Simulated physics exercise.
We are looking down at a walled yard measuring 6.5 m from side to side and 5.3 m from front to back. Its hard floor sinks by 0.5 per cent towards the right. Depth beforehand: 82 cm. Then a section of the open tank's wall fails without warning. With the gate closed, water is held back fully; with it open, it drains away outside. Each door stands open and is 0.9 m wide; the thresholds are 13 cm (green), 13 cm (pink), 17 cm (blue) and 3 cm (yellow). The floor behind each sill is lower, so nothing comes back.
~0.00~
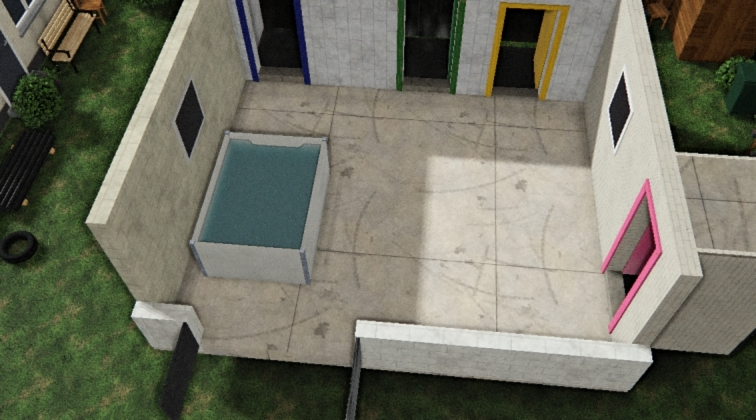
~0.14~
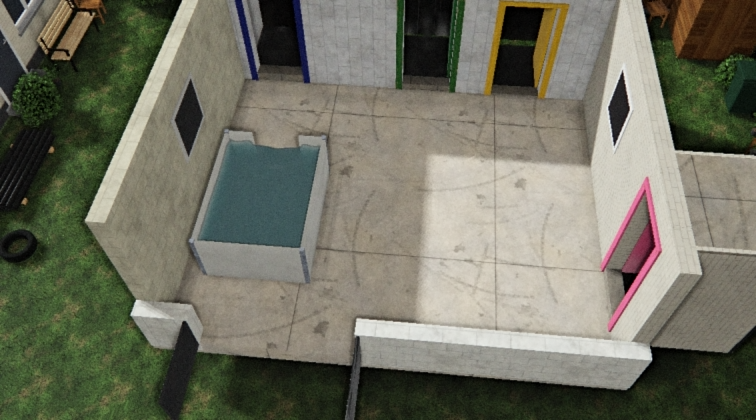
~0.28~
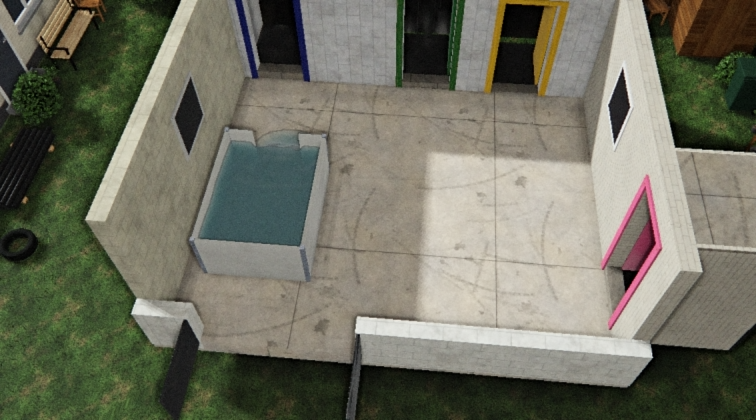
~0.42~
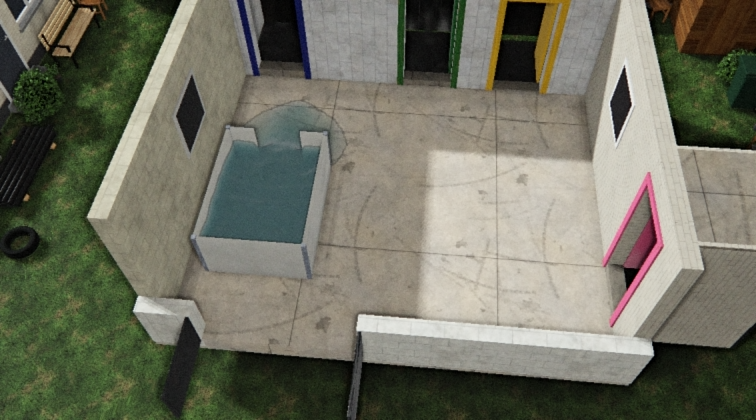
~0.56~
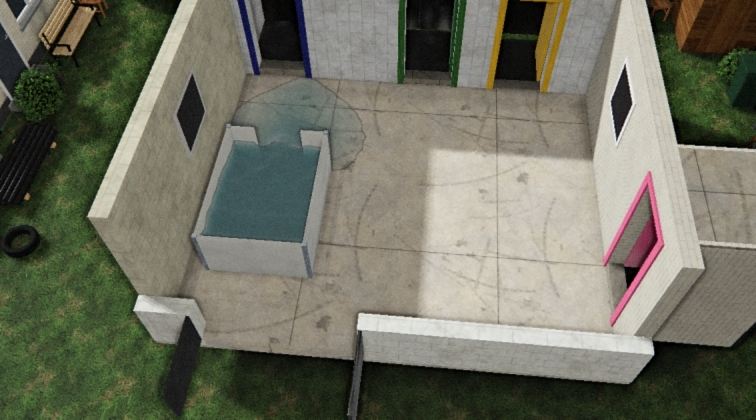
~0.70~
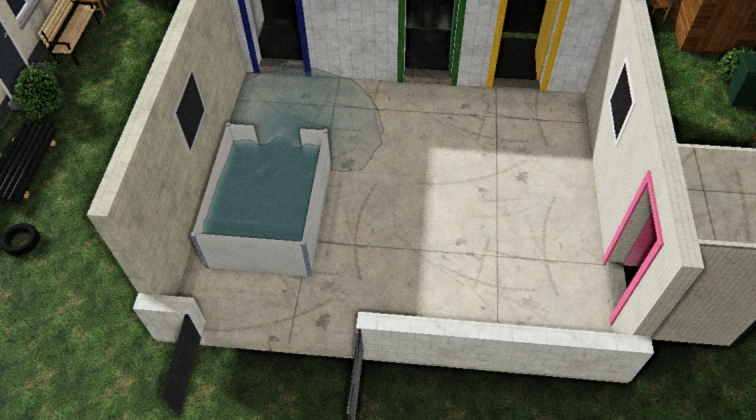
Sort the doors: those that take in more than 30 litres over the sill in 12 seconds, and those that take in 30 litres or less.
Sorted: The green door takes in 30 litres or less; the pink door takes in 30 litres or less; the blue door takes in more; the yellow door takes in more.
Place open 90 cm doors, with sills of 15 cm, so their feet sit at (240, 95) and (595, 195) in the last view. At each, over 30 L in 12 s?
Per doorway, in order: Sufficient / insufficient.
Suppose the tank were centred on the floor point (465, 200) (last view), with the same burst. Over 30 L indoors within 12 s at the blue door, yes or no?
Lab note: Blue door limit not exceeded.
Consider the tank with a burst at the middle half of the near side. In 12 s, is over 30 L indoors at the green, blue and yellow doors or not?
Green falls short; blue falls short; yellow falls short.
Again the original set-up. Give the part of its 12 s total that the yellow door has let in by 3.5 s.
Share: ~ 5 %.
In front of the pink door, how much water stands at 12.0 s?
Roughly 10.5 centimetres.
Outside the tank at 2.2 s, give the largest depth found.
38 cm or so.
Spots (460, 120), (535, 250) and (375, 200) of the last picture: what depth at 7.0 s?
Spot by spot: Some 5, 6, then 1 cm.
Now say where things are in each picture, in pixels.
The open tank at (263, 192) is whole and still, 82 cm deep, in the first picture.
The front is at a hidden place, 0.5 m from the gap on the open tank's far side; 0.2 m2 of floor is under water; 82 cm left at the back of the open tank, in the second picture.
The front is at a hidden place, 0.9 m from the gap on the open tank's far side; 0.8 m2 of floor is under water; 82 cm left at the back of the open tank, in the third picture.
The front is at (305, 105), 1.5 m from the gap on the open tank's far side; 2.1 m2 of floor is under water; 81 cm left at the back of the open tank, in the fourth picture.
Water pours out on the open tank's far side and has run 2.1 m, to (310, 82); typically 5 cm deep outside, 75 cm at the open tank's back, in the fifth picture.
The front is at (345, 78), 2.4 m from the gap on the open tank's far side; 5.3 m2 of floor is under water; 68 cm left at the back of the open tank, in the sixth picture.
After 1.4 s water covers 20 % of the floor and is deepest (46 cm) near (247, 74); green door 11 cm at the sill, 0 L in, pink door not reached, blue door 36 cm at the sill, 58 L in, yellow door not reached.
After 2.2 s water covers 30 % of the floor and is deepest (38 cm) near (256, 75); green door 14 cm at the sill, 1 L in, pink door not reached, blue door 34 cm at the sill, 156 L in, yellow door 5 cm at the sill, 0 L in.
After 3.5 s water covers 45 % of the floor and is deepest (25 cm) near (287, 97); green door 10 cm at the sill, 2 L in, pink door not reached, blue door 23 cm at the sill, 226 L in, yellow door 5 cm at the sill, 3 L in.
After 7.0 s water covers 80 % of the floor and is deepest (18 cm) near (320, 79); green door 8 cm at the sill, 2 L in, pink door 7 cm at the sill, 0 L in, blue door 13 cm at the sill, 263 L in, yellow door 7 cm at the sill, 15 L in.
After 12.0 s water covers 100 % of the floor and is deepest (11 cm) near (171, 317); green door 5 cm at the sill, 2 L in, pink door 11 cm at the sill, 1 L in, blue door 6 cm at the sill, 264 L in, yellow door 5 cm at the sill, 67 L in.
